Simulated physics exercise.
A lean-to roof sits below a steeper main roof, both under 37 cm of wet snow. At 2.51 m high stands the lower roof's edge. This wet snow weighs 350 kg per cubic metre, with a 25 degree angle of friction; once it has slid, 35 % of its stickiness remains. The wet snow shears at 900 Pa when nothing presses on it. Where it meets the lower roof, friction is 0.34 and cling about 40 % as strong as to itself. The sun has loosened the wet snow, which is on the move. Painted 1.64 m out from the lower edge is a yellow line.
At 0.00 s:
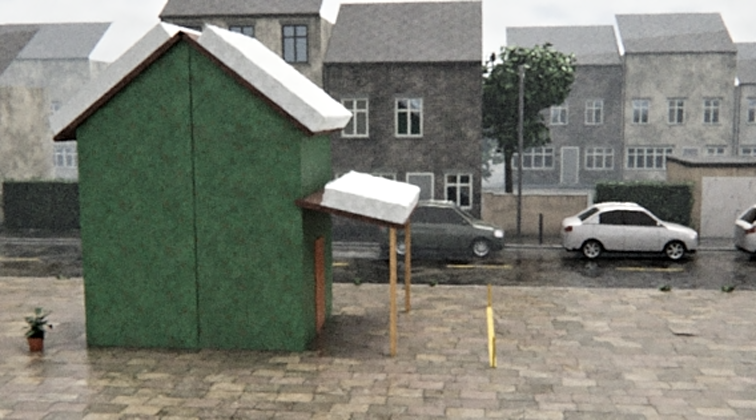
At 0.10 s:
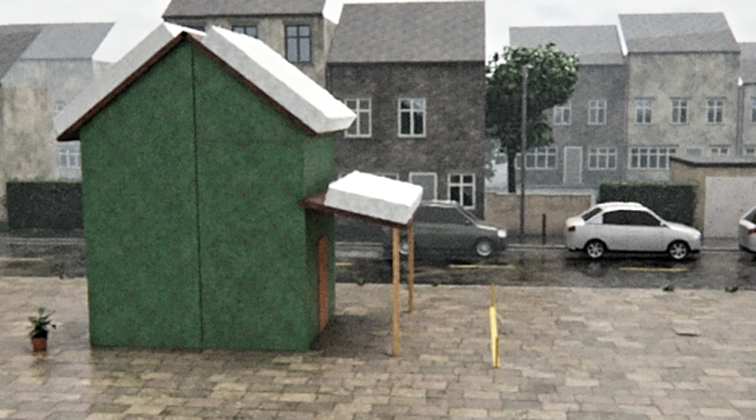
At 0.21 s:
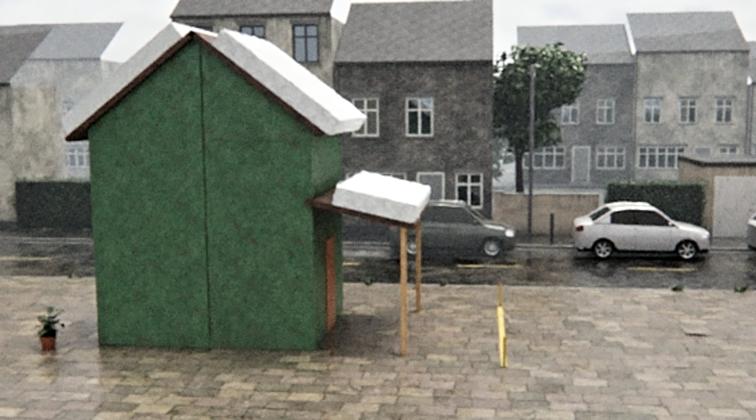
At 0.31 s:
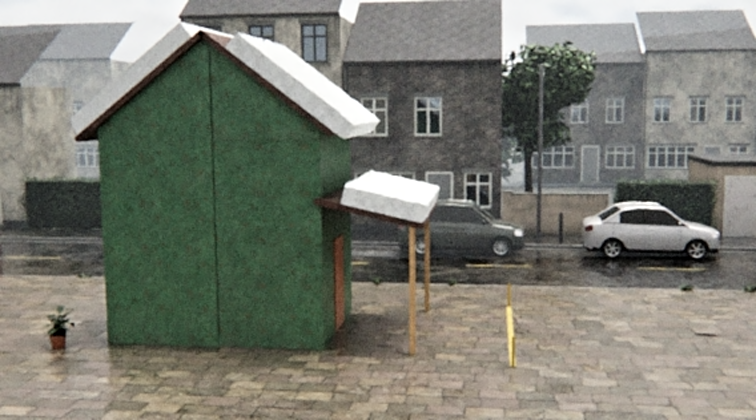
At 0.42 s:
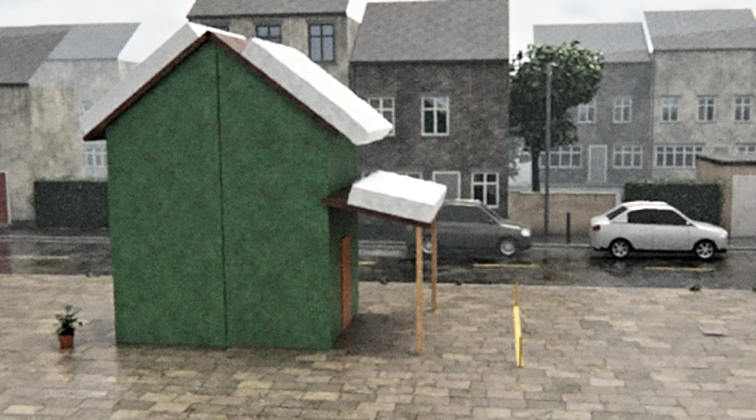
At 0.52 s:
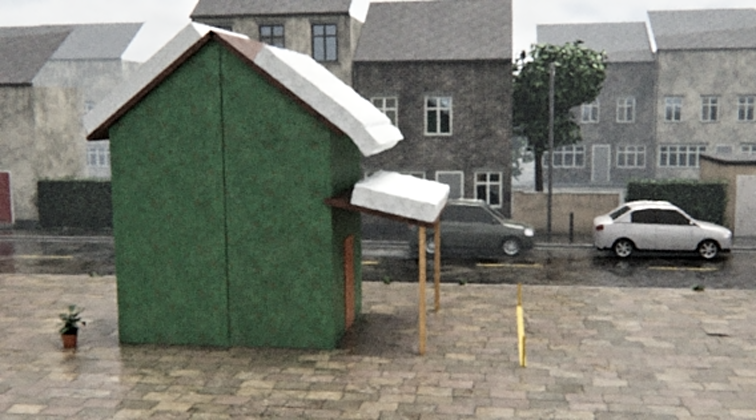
White snow on the right slope of a green house's steep roof shifts in a paved yard beside a wet street, seen from the front and slightly above. A lower snowy roof on wooden posts stands at right, with a yellow line beyond, a potted plant at left, and parked cars and grey houses behind. The upper snow slides slowly down and right, then farther over the eave, as the camera pans slightly left.
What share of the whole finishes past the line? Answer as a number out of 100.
I would say 51 per cent of the whole.
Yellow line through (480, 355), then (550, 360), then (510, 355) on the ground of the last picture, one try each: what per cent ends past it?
I'd guess near 70 %, then near 40 %, and near 55 % on the last try.
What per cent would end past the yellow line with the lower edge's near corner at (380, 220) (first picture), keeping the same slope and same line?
Estimate: Around 45 per cent.
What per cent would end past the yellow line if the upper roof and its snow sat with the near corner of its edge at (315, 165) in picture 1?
Result: Near 30 %.
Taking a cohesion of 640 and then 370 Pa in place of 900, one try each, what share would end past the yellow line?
50 %, then 55 %.
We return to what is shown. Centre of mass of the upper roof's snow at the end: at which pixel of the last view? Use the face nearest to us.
I'd put it at around pixel (556, 337).
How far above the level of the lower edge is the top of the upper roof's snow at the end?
The snow's top stands about 0.7 m above the lower edge.
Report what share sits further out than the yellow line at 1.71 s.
About 18 %.
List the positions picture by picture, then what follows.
In the first frame, leading edge of the wet snow at (315, 119).
In the second frame, leading edge of the wet snow at (319, 120), its middle shifted 2.5 cm.
In the third frame, leading edge of the wet snow at (330, 122), its middle shifted 10 cm, 4 % of it past the upper edge, in one piece.
In the fourth frame, leading edge of the wet snow at (343, 117), its middle shifted 23 cm, 8 % of it past the upper edge, in one piece.
In the fifth frame, leading edge of the wet snow at (358, 133), its middle shifted 41 cm, 15 % of it past the upper edge, in one piece.
In the sixth frame, leading edge of the wet snow at (370, 133), its middle shifted 65 cm, 24 % of it past the upper edge, cracking.
After 1.07 s, none is below the lower edge and 0 % is past the line.
After 1.71 s, 54 % is below the lower edge and 19 % is past the line.
After 2.36 s, 74 % is below the lower edge and 50 % is past the line.
After 3.00 s, 74 % is below the lower edge and 51 % is past the line.
After 3.20 s, at the end, 74 % is below the lower edge and 51 % is past the line.
